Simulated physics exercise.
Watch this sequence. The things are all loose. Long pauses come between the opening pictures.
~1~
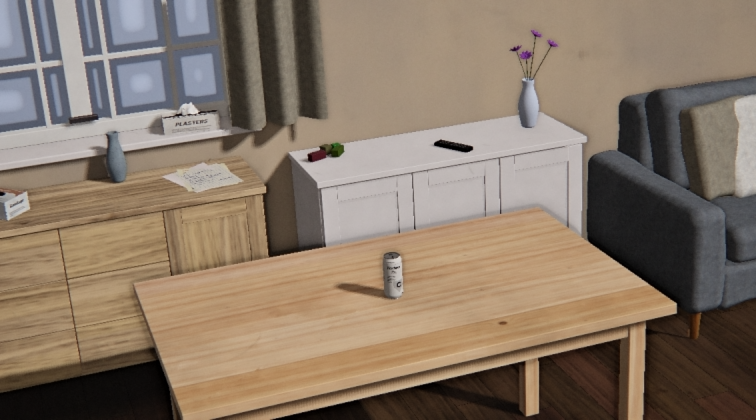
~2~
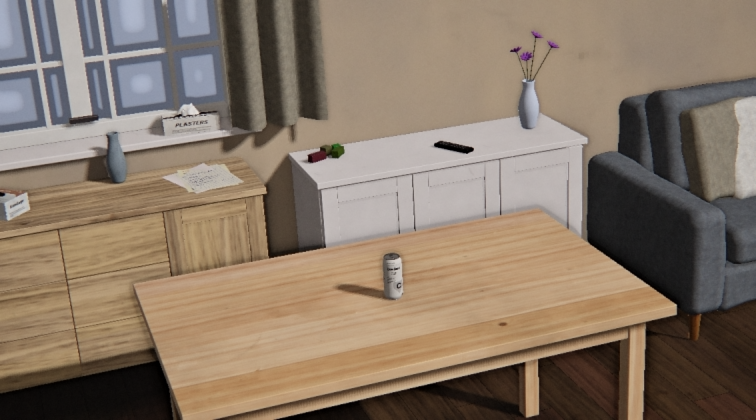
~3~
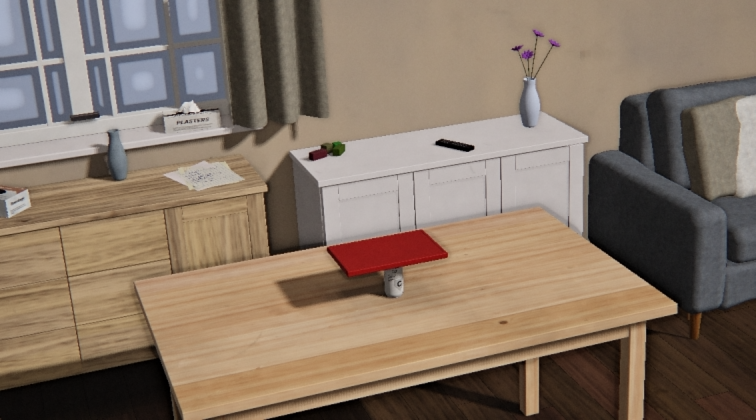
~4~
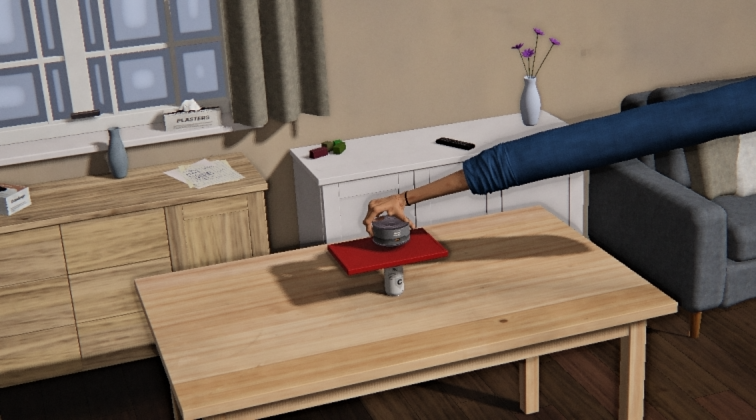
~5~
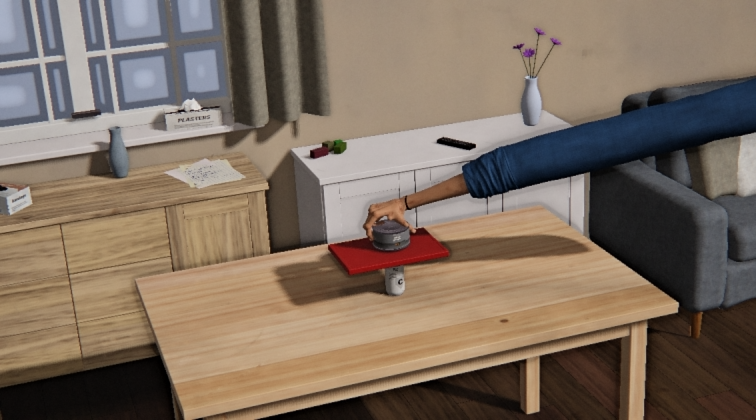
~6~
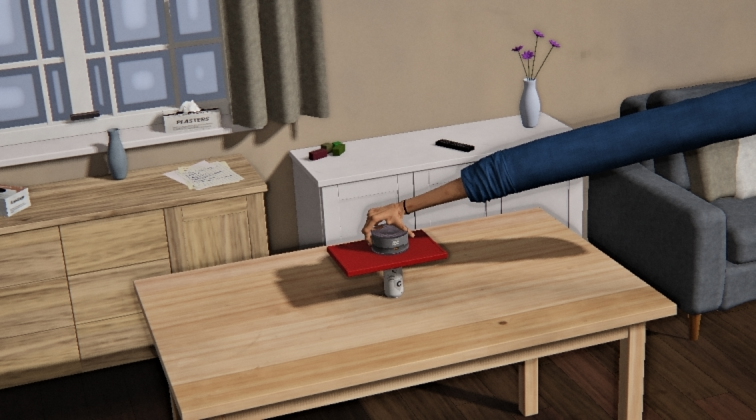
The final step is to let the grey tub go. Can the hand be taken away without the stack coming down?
Nothing drops or tips.
Then, 0.20 s past the last view, nothing moves.
Then, 0.90 s past the last view, grey tub resting near (390, 239).
Finally, all 3 still in place. Final places as the last picture's camera would see them, grey tub near (390, 239). The stack stays up.
